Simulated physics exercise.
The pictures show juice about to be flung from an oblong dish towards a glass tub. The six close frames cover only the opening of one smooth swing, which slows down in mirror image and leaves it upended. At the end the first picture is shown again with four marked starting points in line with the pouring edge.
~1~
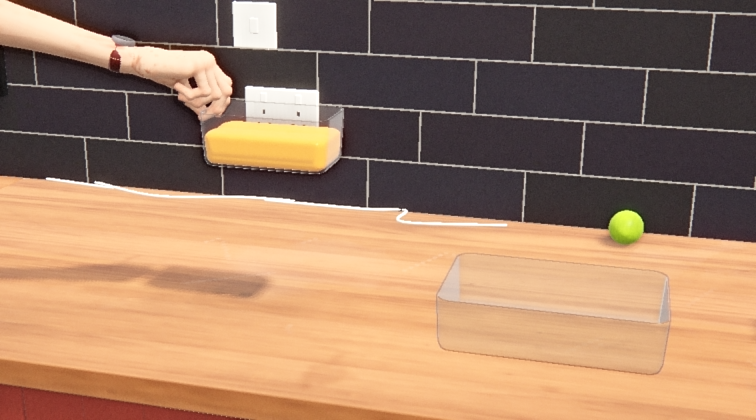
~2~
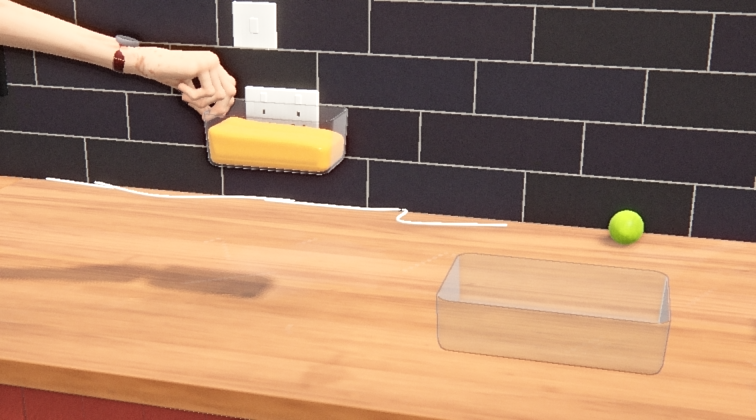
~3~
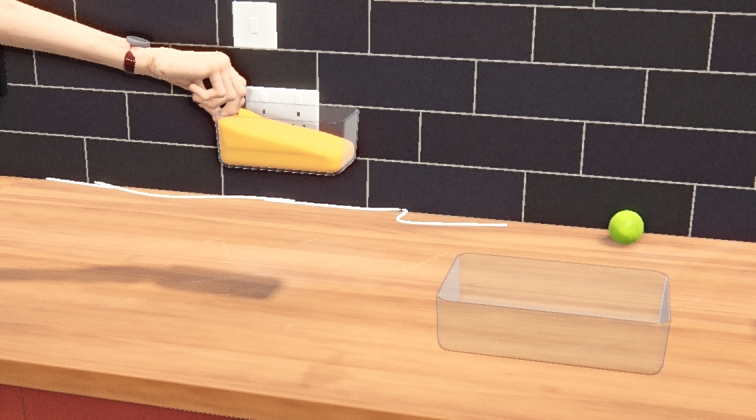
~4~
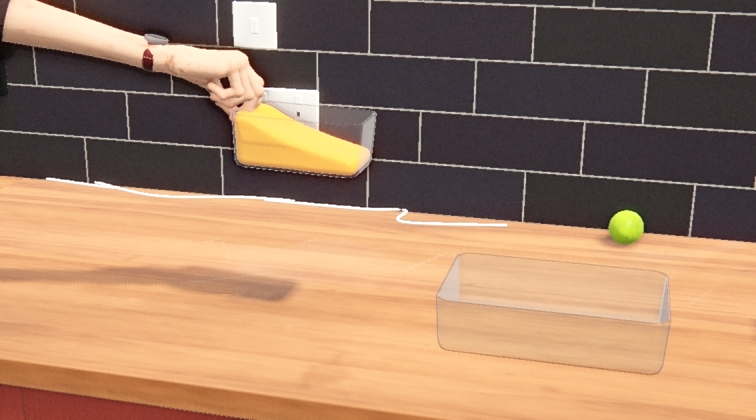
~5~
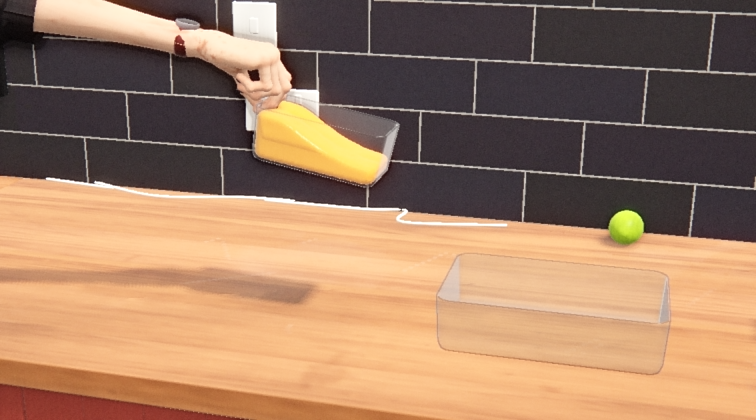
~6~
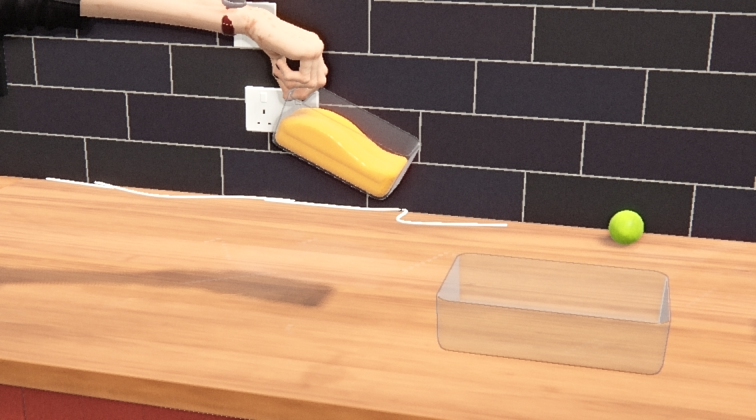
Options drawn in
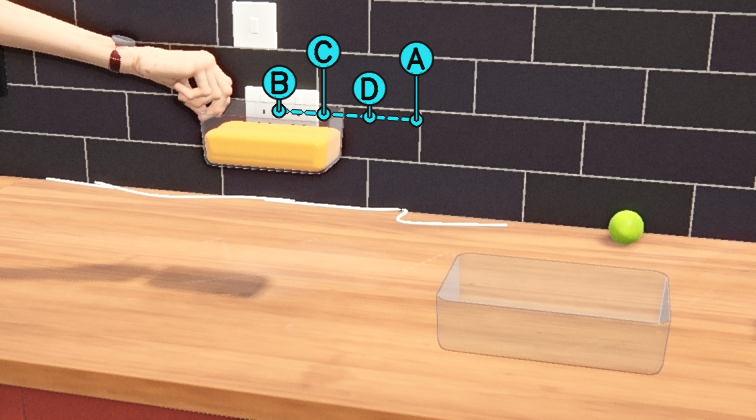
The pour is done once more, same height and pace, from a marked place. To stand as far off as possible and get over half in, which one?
Take B.
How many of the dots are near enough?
All of the four.
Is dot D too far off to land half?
No.
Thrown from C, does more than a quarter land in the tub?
Yes.
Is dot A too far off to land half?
No, that is safe.
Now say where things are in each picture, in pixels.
Upright, lip at (334, 114); tub from (437, 347) to (663, 373); nothing has left yet, in the first picture.
Upright, lip at (338, 114); nothing has left yet, in the second picture.
Upright, lip at (350, 115); nothing has left yet, in the third picture.
Upright, lip at (367, 118); nothing has left yet, in the fourth picture.
Tipped about 10°, lip at (391, 130); nothing has left yet, in the fifth picture.
Tipped about 24°, lip at (414, 149); nothing has left yet, in the sixth picture.
In cyan, A at (416, 120); B at (279, 110); C at (323, 113); D at (369, 116).
Choosing A, about 84 % lands in the tub, 4 % falls short and 13 % goes beside or beyond.
Choosing B, about 66 % lands in the tub, 25 % falls short and 9 % goes beside or beyond.
Choosing C, about 78 % lands in the tub, 13 % falls short and 9 % goes beside or beyond.
Choosing D, about 77 % lands in the tub, 3 % falls short and 20 % goes beside or beyond.
